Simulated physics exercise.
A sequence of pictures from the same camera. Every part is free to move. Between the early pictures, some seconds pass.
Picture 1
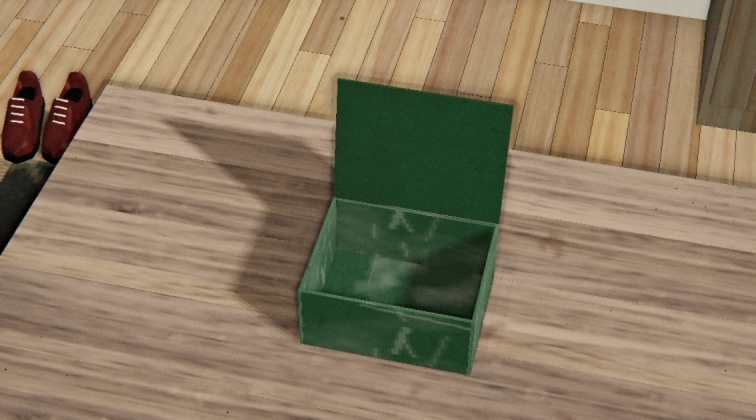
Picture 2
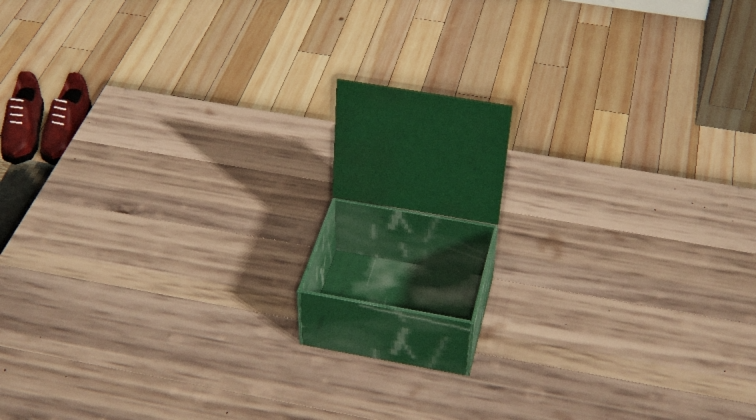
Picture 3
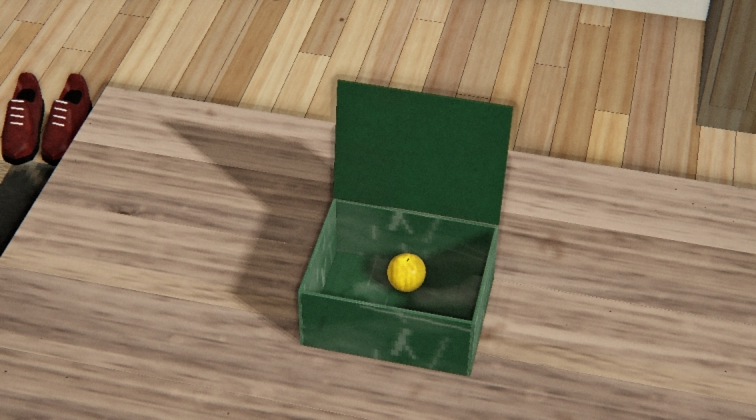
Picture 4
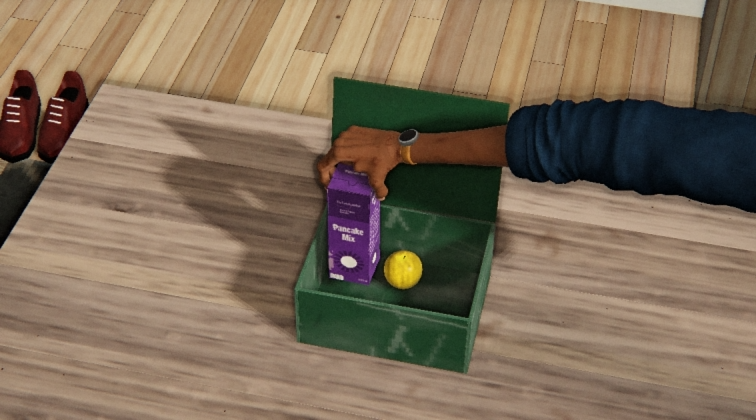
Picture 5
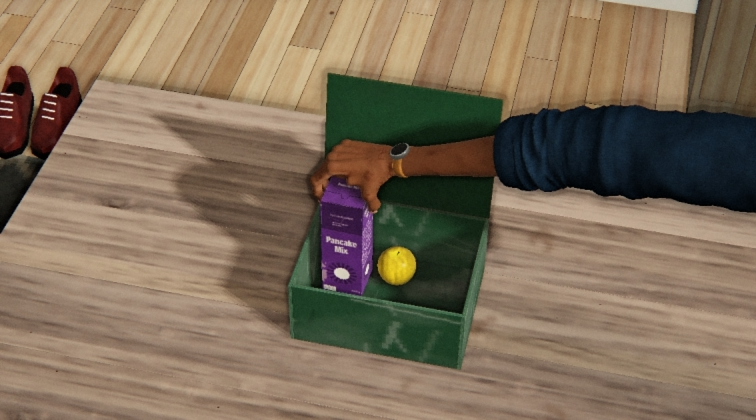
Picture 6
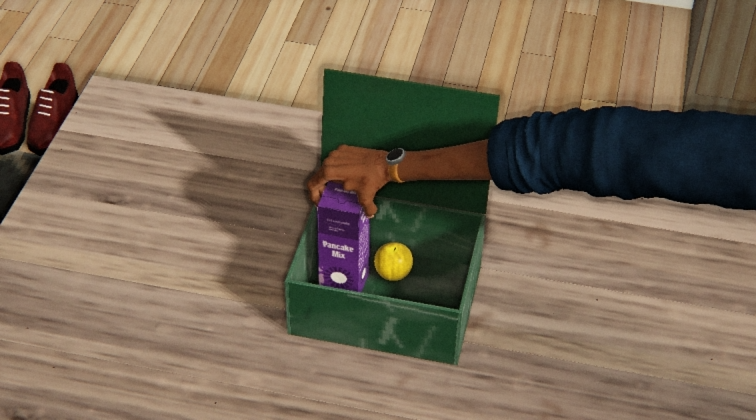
To begin with, an open green box sits empty on a wooden table, with red shoes at the left. A round yellow fruit then appears inside it. Next, a hand in a dark blue sleeve lowers a purple carton into the box, left of the fruit, and keeps holding it.
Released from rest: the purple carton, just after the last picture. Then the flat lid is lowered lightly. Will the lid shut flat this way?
No.
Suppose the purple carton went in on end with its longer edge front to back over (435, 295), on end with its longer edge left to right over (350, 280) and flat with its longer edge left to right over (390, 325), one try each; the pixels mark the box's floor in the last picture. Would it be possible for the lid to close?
1: Open. 2: Open. 3: Closed.
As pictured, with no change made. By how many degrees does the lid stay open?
Roughly 55°.
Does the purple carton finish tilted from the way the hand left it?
Once everything settles, the purple carton keeps its original angle.
Then, 1.20 s past the last view, lid starting down.
Then, 1.50 s past the last view, lid 70° above the rim.
Finally, lid 55° above the rim; both still in place. Final places as the last picture's camera would see them, purple carton near (344, 240).
